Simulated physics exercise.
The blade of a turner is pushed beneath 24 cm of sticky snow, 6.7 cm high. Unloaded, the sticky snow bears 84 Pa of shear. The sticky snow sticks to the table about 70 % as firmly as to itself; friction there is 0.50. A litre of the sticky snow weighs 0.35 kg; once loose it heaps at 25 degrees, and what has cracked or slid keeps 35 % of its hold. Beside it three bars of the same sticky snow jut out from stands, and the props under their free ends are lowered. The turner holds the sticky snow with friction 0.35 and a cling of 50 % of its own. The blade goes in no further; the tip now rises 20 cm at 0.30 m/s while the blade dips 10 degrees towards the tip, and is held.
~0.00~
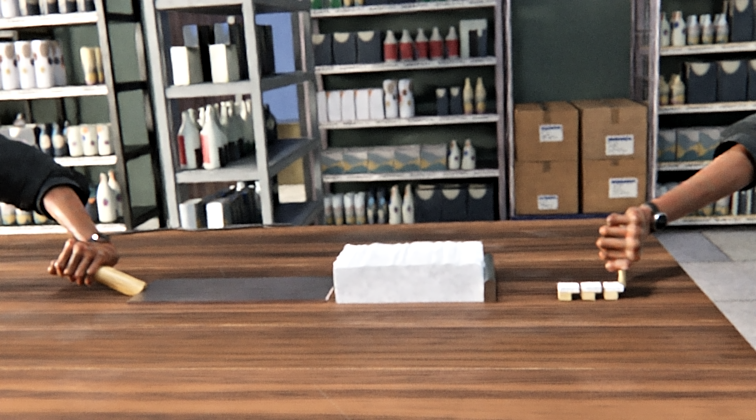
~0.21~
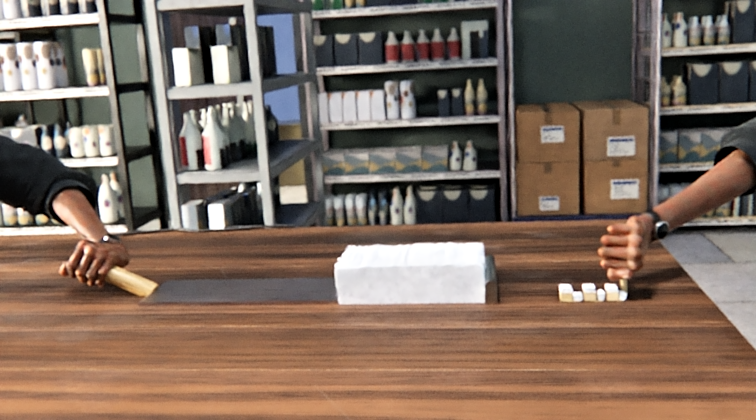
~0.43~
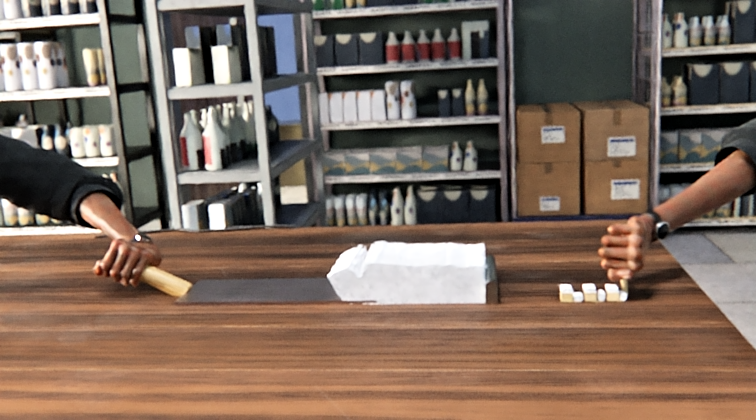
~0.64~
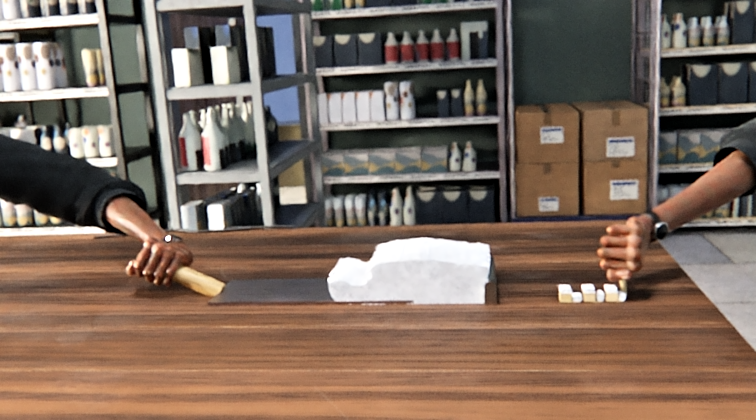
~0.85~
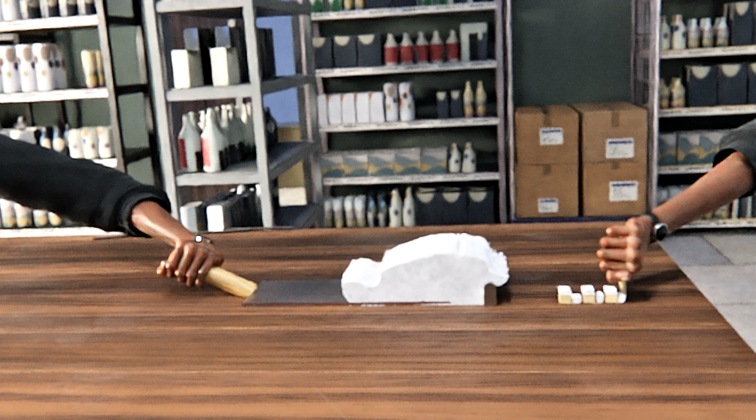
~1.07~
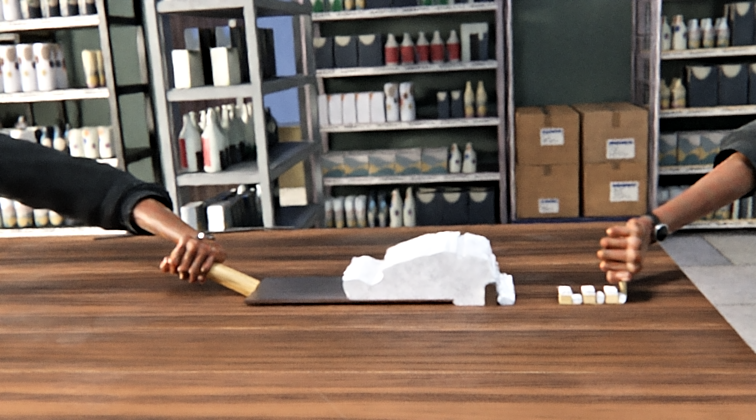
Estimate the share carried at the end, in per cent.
Close to 56 per cent.
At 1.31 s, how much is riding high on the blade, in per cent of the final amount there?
Some 20 per cent.
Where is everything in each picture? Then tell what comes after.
The first picture shows handle end of the blade at (127, 304), not yet moved; crest of the sticky snow at (417, 265); drop of the bar ends 0, 0, 0 (left to right).
The second picture shows handle end of the blade at (138, 305), moved 1.9 cm; crest of the sticky snow at (419, 266); drop of the bar ends 1.3 cm, 1.5 cm, 1.5 cm (left to right).
The third picture shows handle end of the blade at (174, 304), moved 8.3 cm; crest of the sticky snow at (373, 263); drop of the bar ends 1.3 cm, 1.5 cm, 1.5 cm (left to right).
The fourth picture shows handle end of the blade at (209, 305), moved 15 cm; crest of the sticky snow at (417, 259); drop of the bar ends 1.3 cm, 1.5 cm, 1.5 cm (left to right).
The fifth picture shows handle end of the blade at (242, 305), moved 21 cm; crest of the sticky snow at (448, 254); drop of the bar ends 1.3 cm, 1.5 cm, 1.5 cm (left to right).
The sixth picture shows handle end of the blade at (245, 302), moved 21 cm; crest of the sticky snow at (445, 252); drop of the bar ends 1.3 cm, 1.5 cm, 1.5 cm (left to right).
After 1.31 s, the tip is 7.6 cm up.
After 1.61 s, the tip is 17 cm up.
After 1.90 s, the tip is 20 cm up and 56 % is riding high on the blade.
After 2.19 s, the tip is 20 cm up and 56 % is riding high on the blade.
After 2.29 s, the tip is 20 cm up and 56 % is riding high on the blade.
